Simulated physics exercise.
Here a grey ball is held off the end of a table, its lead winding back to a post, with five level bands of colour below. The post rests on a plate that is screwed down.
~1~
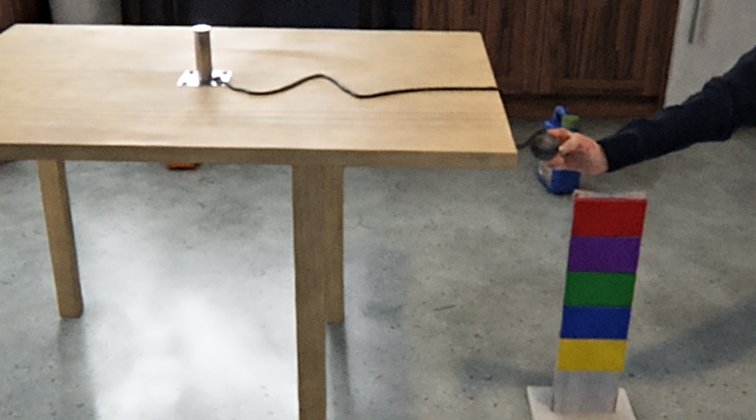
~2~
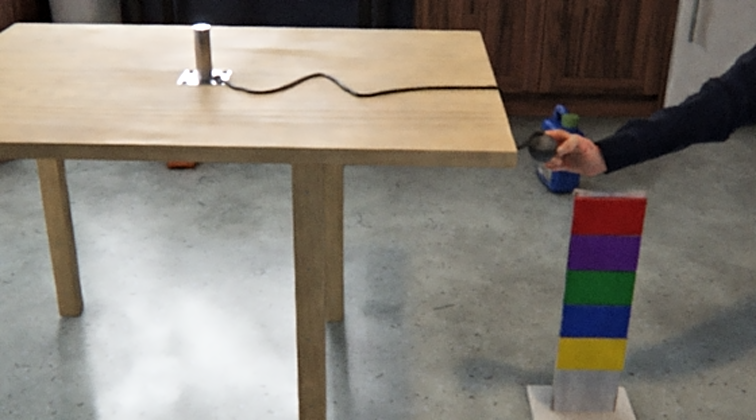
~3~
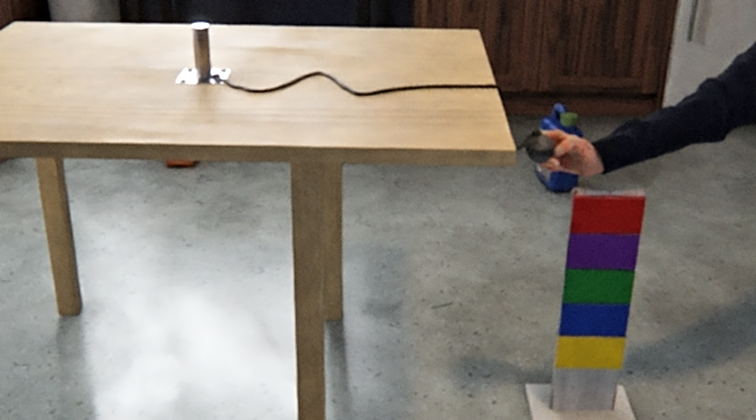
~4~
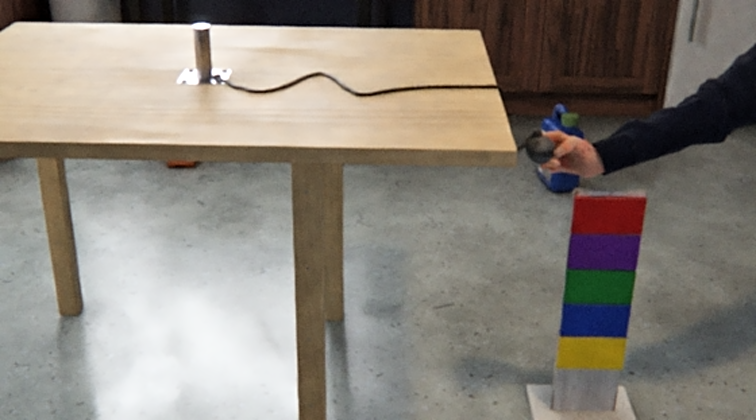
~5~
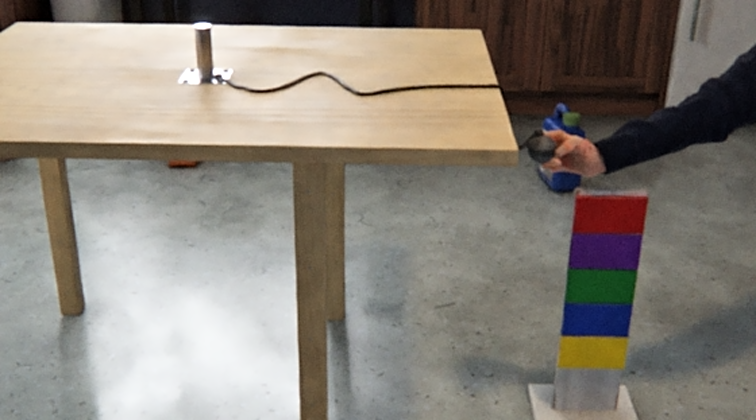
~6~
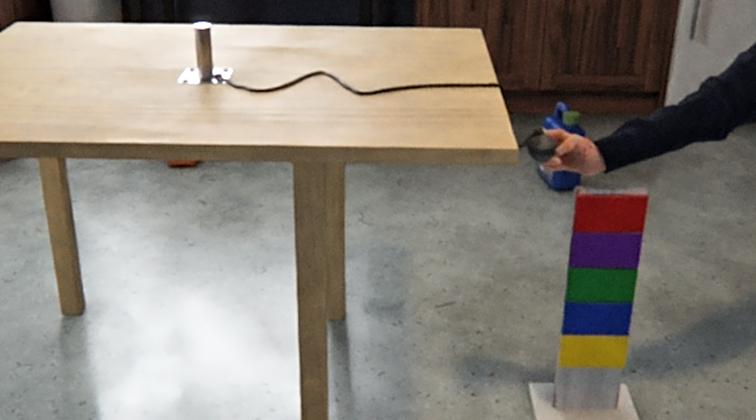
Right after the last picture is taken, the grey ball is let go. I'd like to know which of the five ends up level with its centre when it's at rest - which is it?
It's green.
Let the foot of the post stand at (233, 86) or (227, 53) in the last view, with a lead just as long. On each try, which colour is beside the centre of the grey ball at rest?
First try: Blue; second try: Green.
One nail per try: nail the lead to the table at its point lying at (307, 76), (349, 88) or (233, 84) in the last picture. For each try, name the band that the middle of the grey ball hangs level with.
In order: Purple; red; green.
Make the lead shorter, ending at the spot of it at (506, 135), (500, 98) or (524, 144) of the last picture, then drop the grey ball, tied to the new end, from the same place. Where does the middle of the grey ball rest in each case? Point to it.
Try 1: (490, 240); try 2: (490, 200); try 3: (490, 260).
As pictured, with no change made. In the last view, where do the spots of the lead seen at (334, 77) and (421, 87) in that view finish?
You'll find the first mark at (392, 81) and the second mark at (499, 107).
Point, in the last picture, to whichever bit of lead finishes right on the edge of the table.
The spot located at (402, 88) in the last picture.
Early on, ball near (482, 268); level with green.
Midway, ball near (490, 276); level with green.
Finally, ball near (489, 278); level with green. The green one.
